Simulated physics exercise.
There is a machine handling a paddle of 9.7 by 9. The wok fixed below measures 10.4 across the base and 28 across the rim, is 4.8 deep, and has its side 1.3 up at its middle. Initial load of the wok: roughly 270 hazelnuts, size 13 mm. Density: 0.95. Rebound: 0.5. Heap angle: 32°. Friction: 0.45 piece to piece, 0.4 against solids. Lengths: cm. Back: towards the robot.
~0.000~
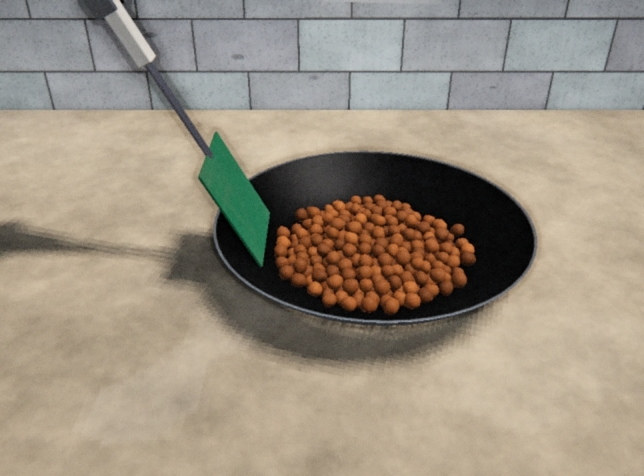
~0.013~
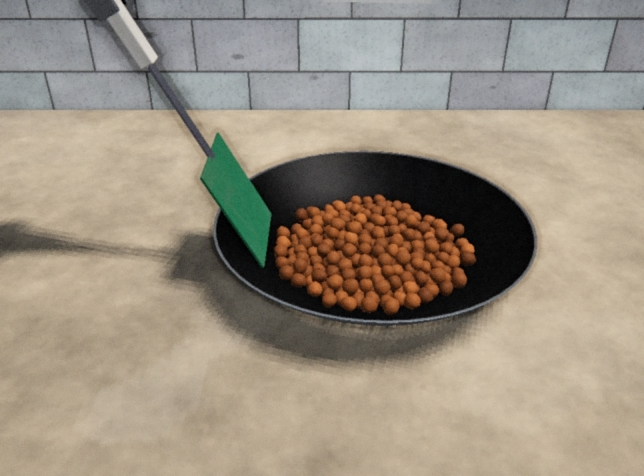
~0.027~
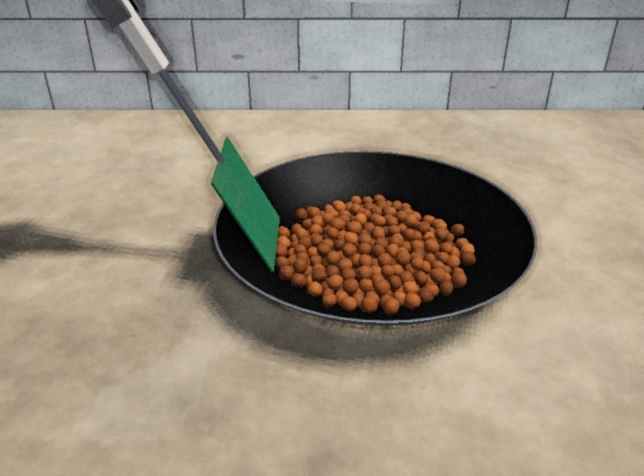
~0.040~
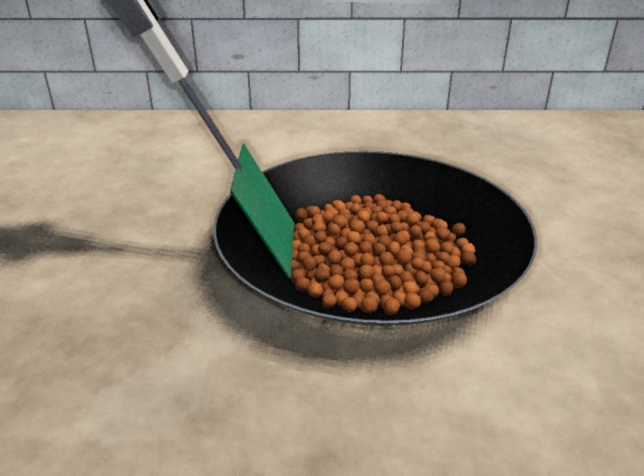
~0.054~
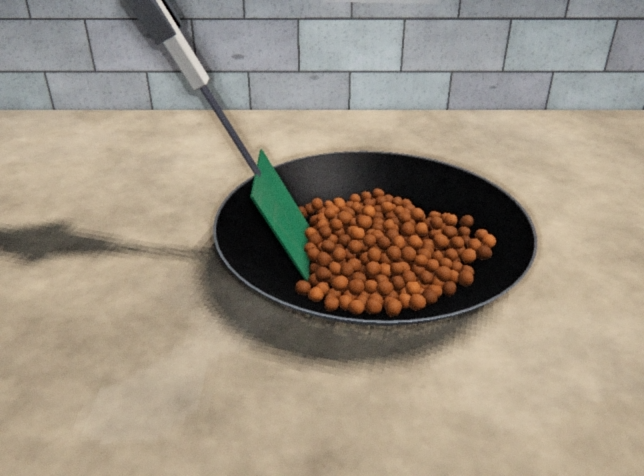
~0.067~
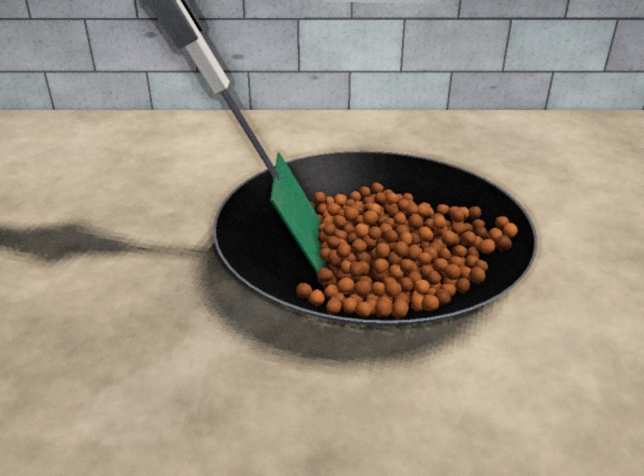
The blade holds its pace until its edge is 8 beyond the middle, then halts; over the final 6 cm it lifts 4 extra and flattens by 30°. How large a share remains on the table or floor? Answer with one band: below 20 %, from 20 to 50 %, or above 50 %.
From 20 to 50 %.
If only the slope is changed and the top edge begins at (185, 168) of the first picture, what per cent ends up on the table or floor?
About 25%.
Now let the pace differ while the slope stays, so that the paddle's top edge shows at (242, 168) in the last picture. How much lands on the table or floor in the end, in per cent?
Roughly 5 per cent.
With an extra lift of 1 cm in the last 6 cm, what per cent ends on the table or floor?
Result: Approx. 35 %.
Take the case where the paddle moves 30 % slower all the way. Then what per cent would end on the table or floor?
Some 20 in a hundred.
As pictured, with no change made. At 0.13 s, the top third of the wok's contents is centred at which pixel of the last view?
I'd say close to (460, 233).
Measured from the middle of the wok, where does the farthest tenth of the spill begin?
It comes to about 70 cm.
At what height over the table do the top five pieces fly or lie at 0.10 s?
They are some 7 cm up.
By 0.10 s, sloping 63°, highest piece 7 above the table; 264 in the wok, 2 on the blade or in flight.
By 0.13 s, sloping 55°, highest piece 9 above the table; 259 in the wok, 7 on the blade or in flight.
By 0.35 s, sloping 33°, highest piece 11 above the table; 188 in the wok, 58 on the table or floor, 20 on the blade or in flight.
By 1.40 s, sloping 33°, highest piece 4 above the table; 188 in the wok, 78 on the table or floor.
Final count, 188 in the wok, 78 on the table or floor. That is 29 % on the table or floor.
